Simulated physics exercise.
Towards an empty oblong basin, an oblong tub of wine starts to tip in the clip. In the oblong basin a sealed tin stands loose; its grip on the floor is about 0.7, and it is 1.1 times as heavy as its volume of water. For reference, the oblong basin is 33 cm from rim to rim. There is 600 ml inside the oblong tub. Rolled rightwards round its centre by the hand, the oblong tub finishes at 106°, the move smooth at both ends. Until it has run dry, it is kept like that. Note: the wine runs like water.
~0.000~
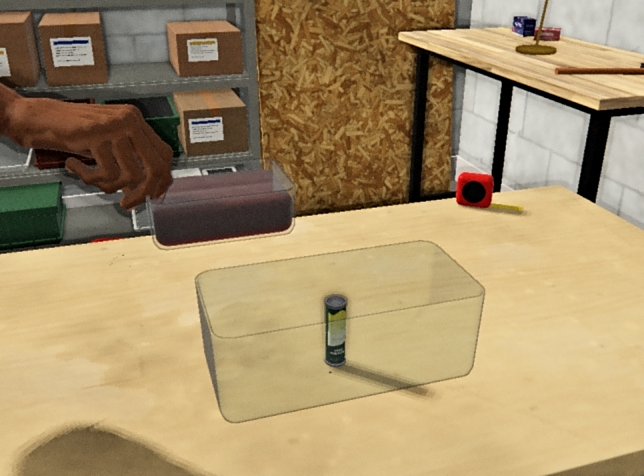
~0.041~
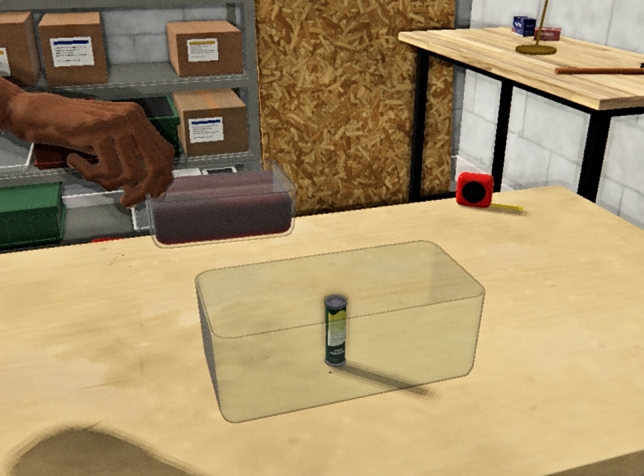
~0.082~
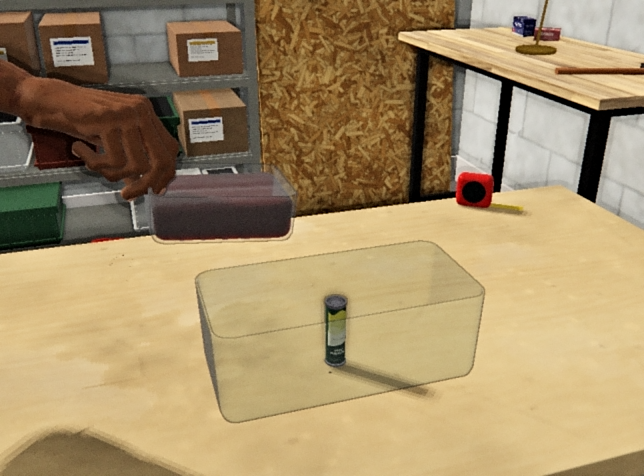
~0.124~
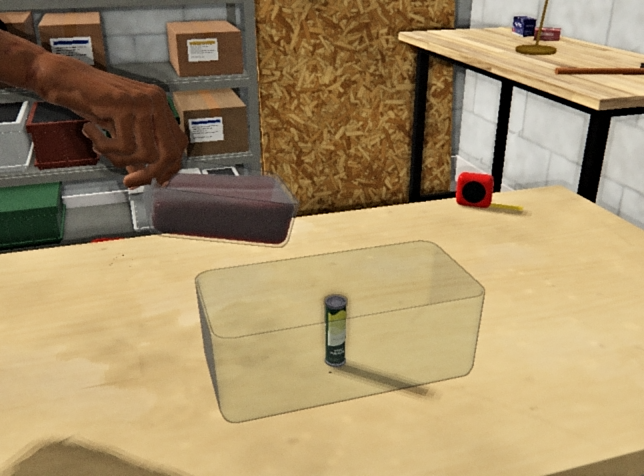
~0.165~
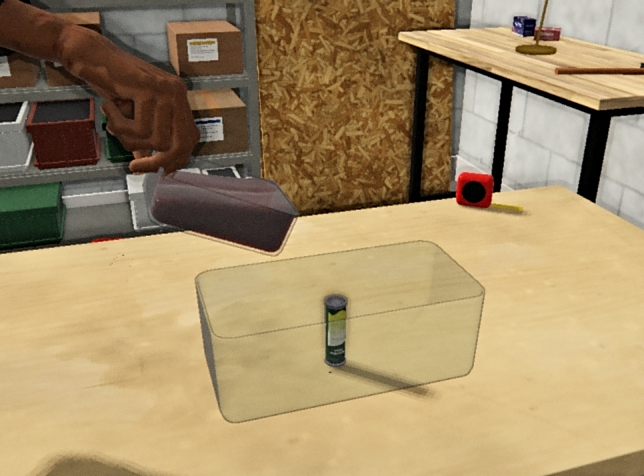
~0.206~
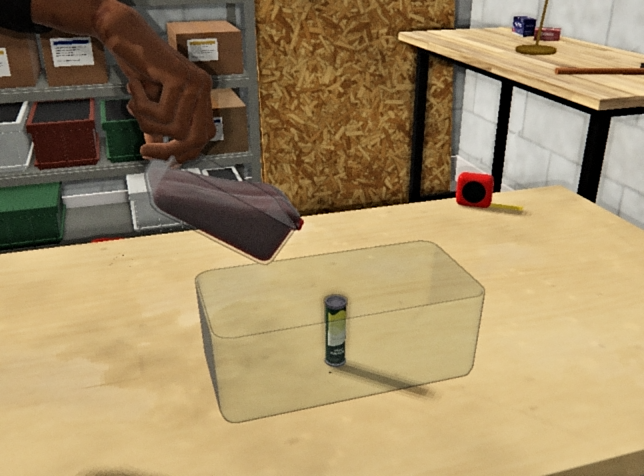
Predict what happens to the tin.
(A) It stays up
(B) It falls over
It falls over (B).
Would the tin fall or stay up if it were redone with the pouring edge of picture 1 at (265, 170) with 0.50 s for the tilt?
It tumbles.
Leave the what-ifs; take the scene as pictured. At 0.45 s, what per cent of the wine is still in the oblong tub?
Roughly 8 percent.
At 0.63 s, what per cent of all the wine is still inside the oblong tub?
Close to 1 percent of the whole amount.
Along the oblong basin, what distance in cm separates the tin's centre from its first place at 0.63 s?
Roughly 4 cm.
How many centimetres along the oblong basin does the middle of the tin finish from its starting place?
The middle of the tin ends some 8.0 cm along the basin.
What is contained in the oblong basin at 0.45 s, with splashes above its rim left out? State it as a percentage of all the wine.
I'd estimate some 64 percent of the liquid.
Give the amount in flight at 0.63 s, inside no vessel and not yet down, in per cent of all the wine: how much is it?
About 2 per cent.
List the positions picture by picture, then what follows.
It leans 0°; its right rim is at (284, 174); the wine meets the walls at (148, 195) and (282, 181); the oblong basin's rim runs from (203, 306) to (458, 266); the tin's top is at (336, 304), in the first picture.
It leans 2°; its right rim is at (285, 176); the wine meets the walls at (149, 194) and (282, 182), in the second picture.
It leans 6°; its right rim is at (286, 181); the wine meets the walls at (149, 192) and (282, 185), in the third picture.
It leans 14°; its right rim is at (287, 190); the wine meets the walls at (150, 188) and (284, 187), in the fourth picture.
It leans 24°; its right rim is at (287, 201); the wine meets the walls at (151, 185) and (282, 192); 2 per cent is over the edge, in the fifth picture.
It leans 36°; its right rim is at (284, 214); the wine meets the walls at (149, 181) and (266, 195); 8 per cent is over the edge, in the sixth picture.
After 0.45 s the tilt is 101° and 8 per cent is still to pour; the tin stands where it began.
After 0.63 s the tilt is 106° and 1 per cent is still to pour; the tin leans 18°.
After 0.82 s the tilt is 106° and 0 per cent is still to pour; the tin lies on its side.
After 1.02 s the tilt is 106° and 0 per cent is still to pour; the tin lies on its side.
In the end the tin lies on its side.
